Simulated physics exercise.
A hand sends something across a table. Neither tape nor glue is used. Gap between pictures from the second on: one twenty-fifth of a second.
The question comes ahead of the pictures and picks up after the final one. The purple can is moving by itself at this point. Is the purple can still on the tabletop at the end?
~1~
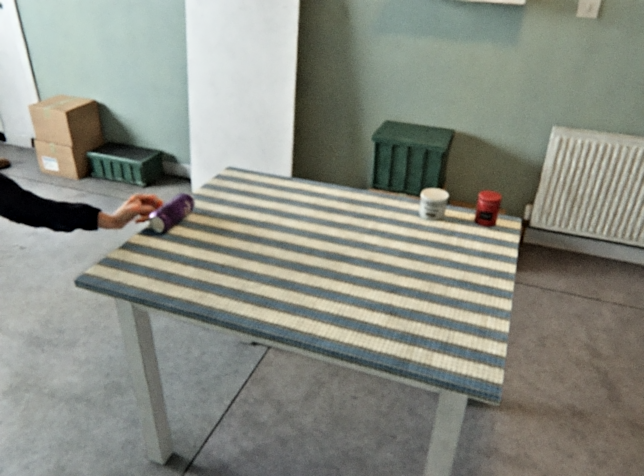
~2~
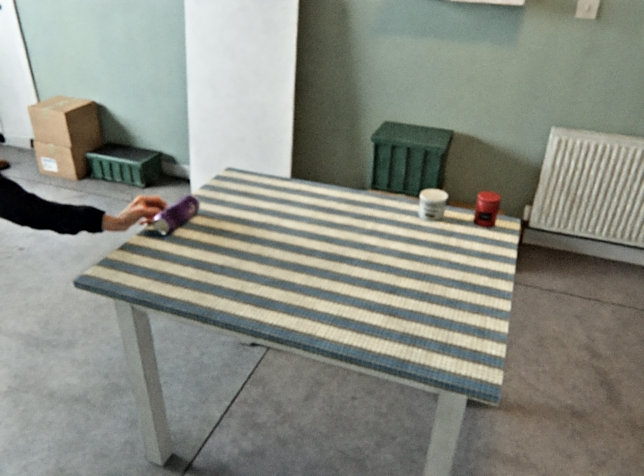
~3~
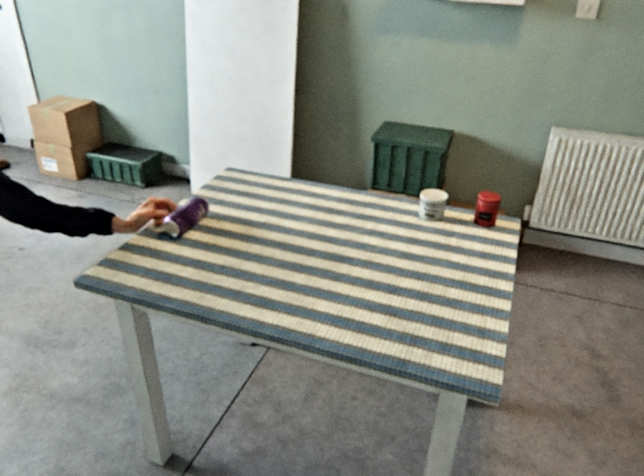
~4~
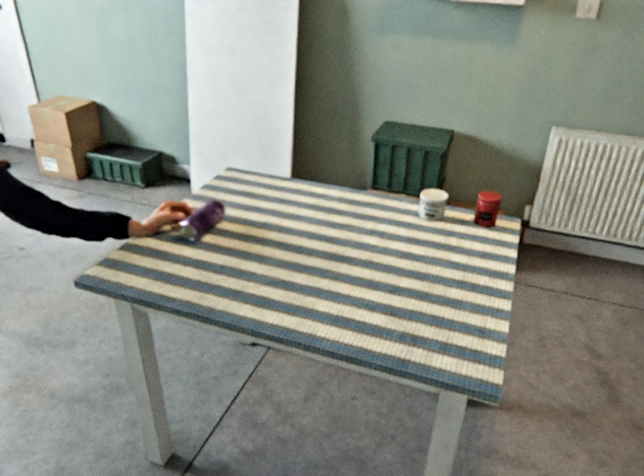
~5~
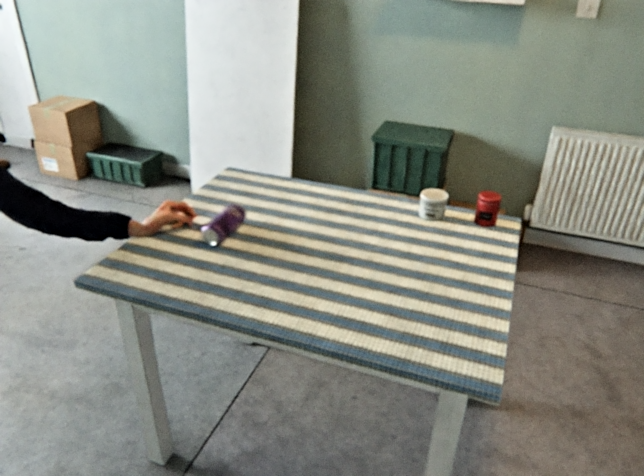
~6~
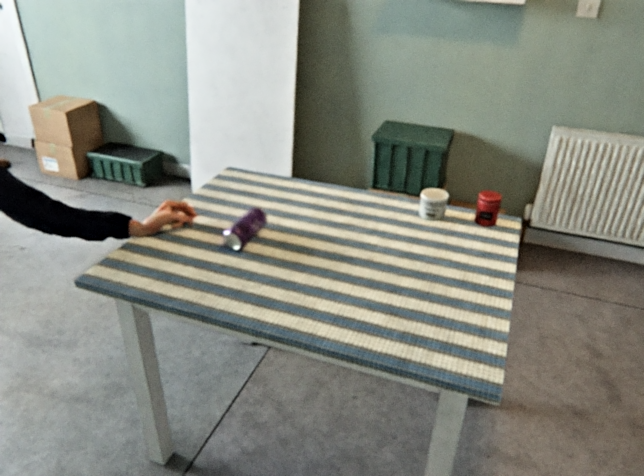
Overboard.
Then, 0.20 s on from there, purple can shifted well along near (355, 251).
Then, 0.40 s on from there, purple can shifted well along near (473, 276).
Then, 0.70 s on from there, purple can now off the table.
Then, 0.90 s on from there, things are still on the move.
In the end, off the table, purple can.
